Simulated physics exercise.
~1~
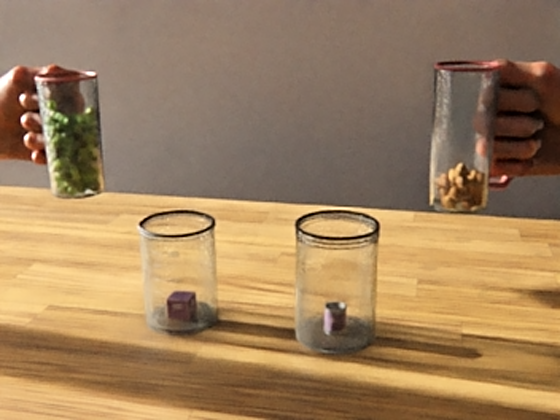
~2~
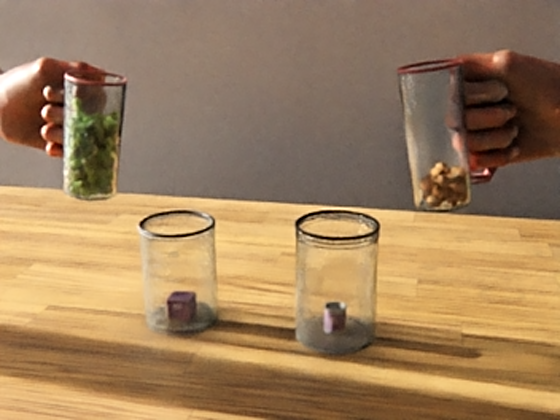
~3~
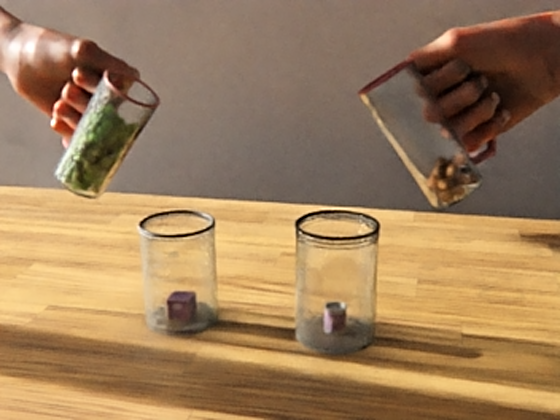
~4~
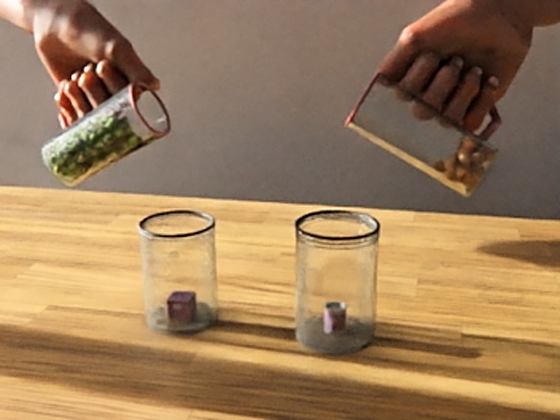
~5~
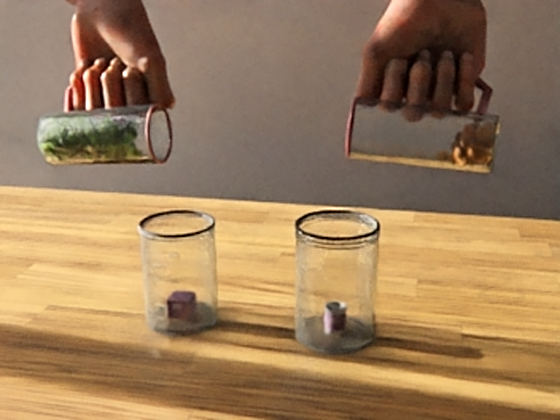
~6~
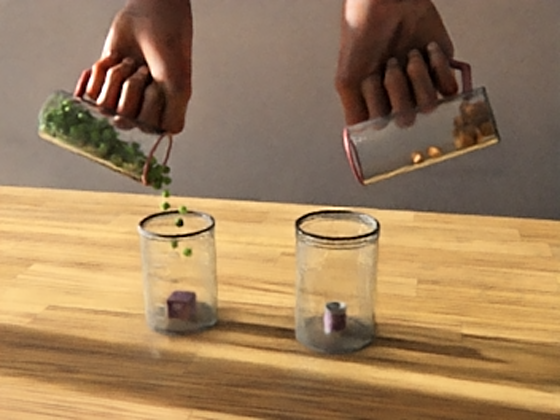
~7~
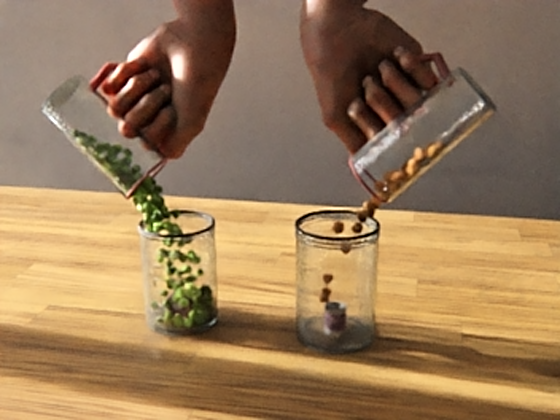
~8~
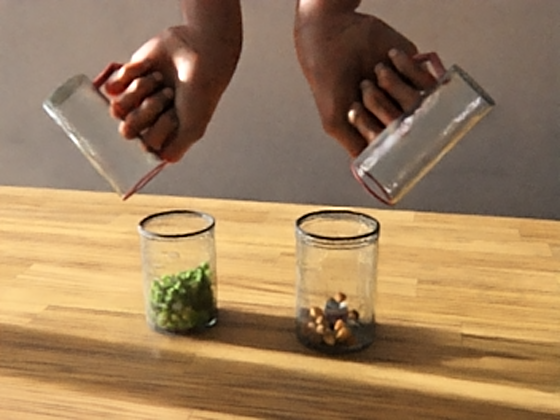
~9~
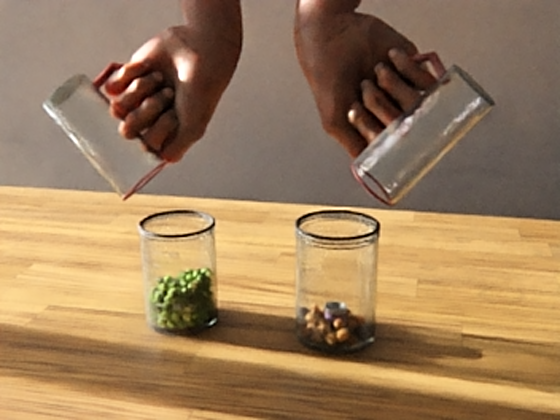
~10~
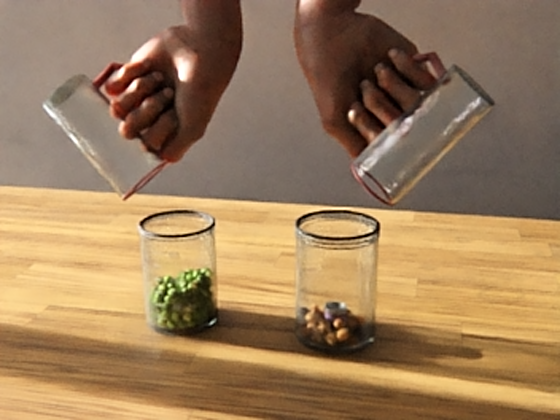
Two hands tip clear cups over two glass containers, each holding a small purplish block, and green pieces pour into the left before brown ones drop into the right. The green heap fills about half the left container and hides its block, while the right block still shows above a shallow brown layer.
